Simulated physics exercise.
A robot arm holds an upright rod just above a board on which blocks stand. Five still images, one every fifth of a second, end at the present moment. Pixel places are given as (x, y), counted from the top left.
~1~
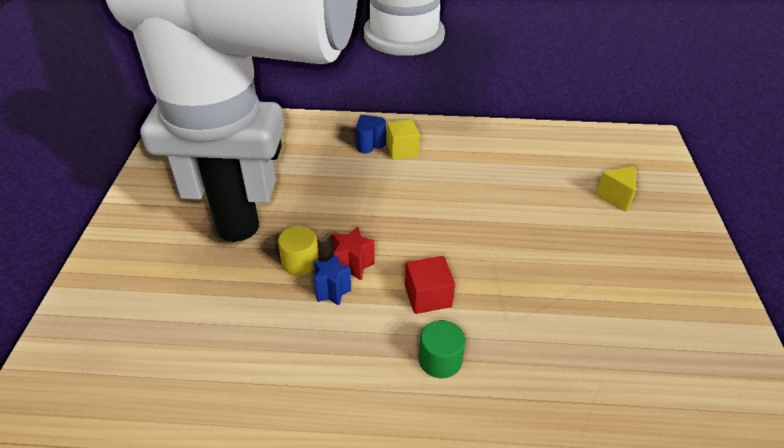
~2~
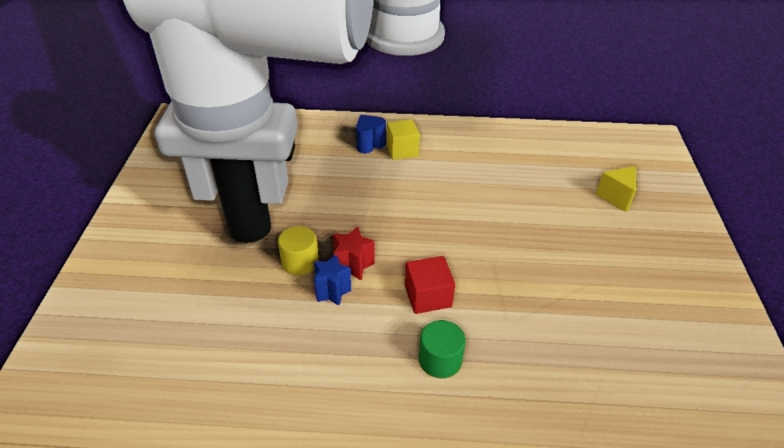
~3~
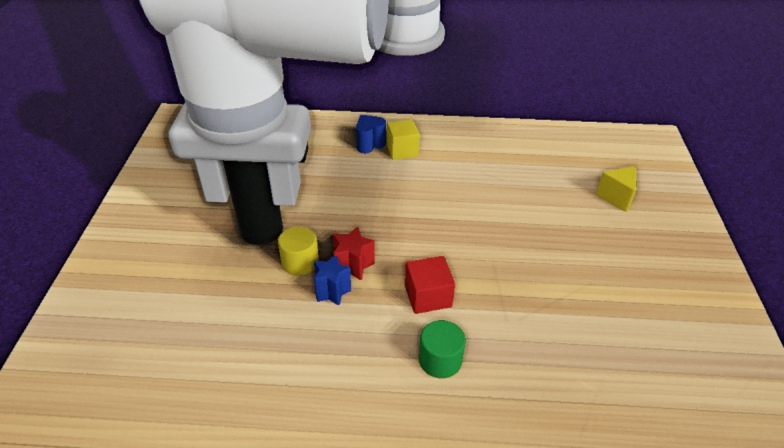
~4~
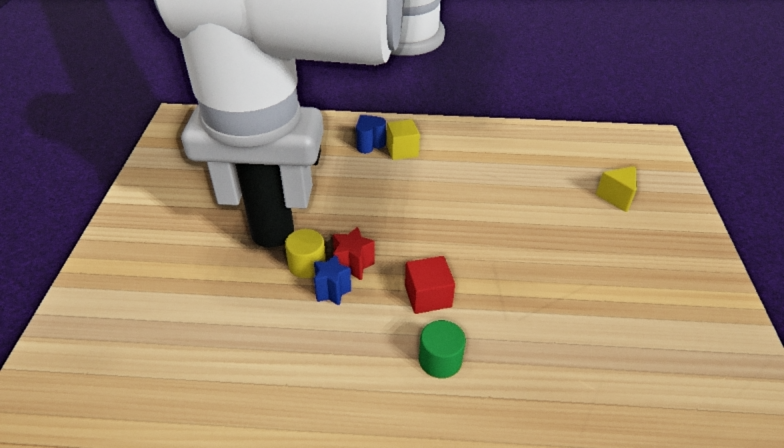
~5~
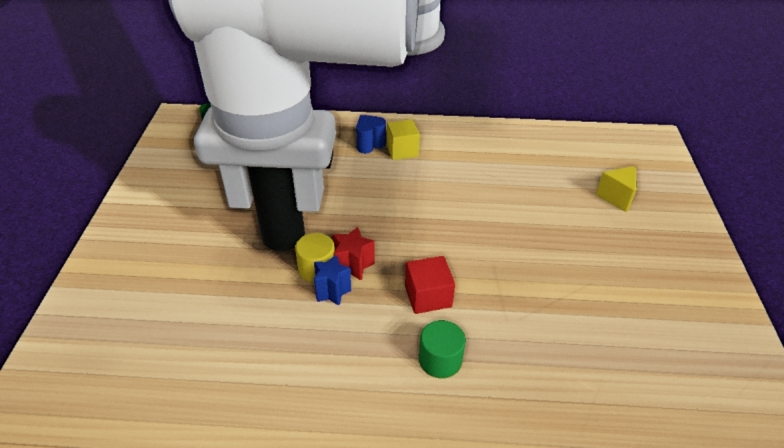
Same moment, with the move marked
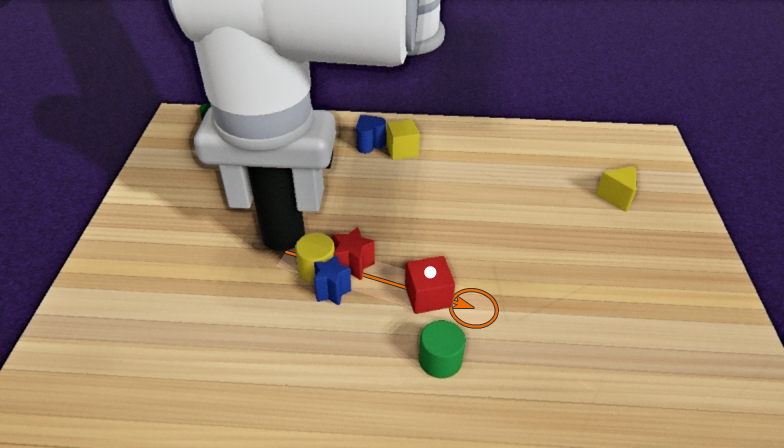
Robot arm moving a black rod rightward across a wooden board, then nudging a yellow round block toward red and blue star-shaped blocks.
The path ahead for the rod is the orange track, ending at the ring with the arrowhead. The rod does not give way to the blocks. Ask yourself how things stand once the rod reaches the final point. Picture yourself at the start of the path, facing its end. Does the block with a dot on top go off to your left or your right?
That block drifts left.
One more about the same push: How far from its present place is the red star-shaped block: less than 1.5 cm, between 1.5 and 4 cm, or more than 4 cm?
Displacement: Past 4 cm.
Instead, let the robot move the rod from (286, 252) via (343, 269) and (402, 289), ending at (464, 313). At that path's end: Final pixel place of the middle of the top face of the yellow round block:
Most likely (411, 308).
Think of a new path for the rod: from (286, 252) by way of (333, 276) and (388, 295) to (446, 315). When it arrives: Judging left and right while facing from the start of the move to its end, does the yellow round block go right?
Yes.
The line goes straight from (286, 252) to (474, 308); the dot is on the red square piece.
What follows on the original path. One third of the way, rod (345, 254); yellow round block (368, 272); blue star-shaped block (351, 297), turned 50° clockwise; red star-shaped block (384, 247), turned 60° anticlockwise.
Two thirds of the way, rod (409, 272); yellow round block (403, 299); blue star-shaped block (353, 300), turned 80° clockwise; red star-shaped block (442, 251), turned 95° anticlockwise; red square piece (468, 280), turned 60° clockwise.
At the end, rod (476, 292); yellow round block (406, 301); blue star-shaped block (353, 300), turned 80° clockwise; red star-shaped block (463, 250), turned 150° anticlockwise; red square piece (525, 286), turned 35° clockwise.
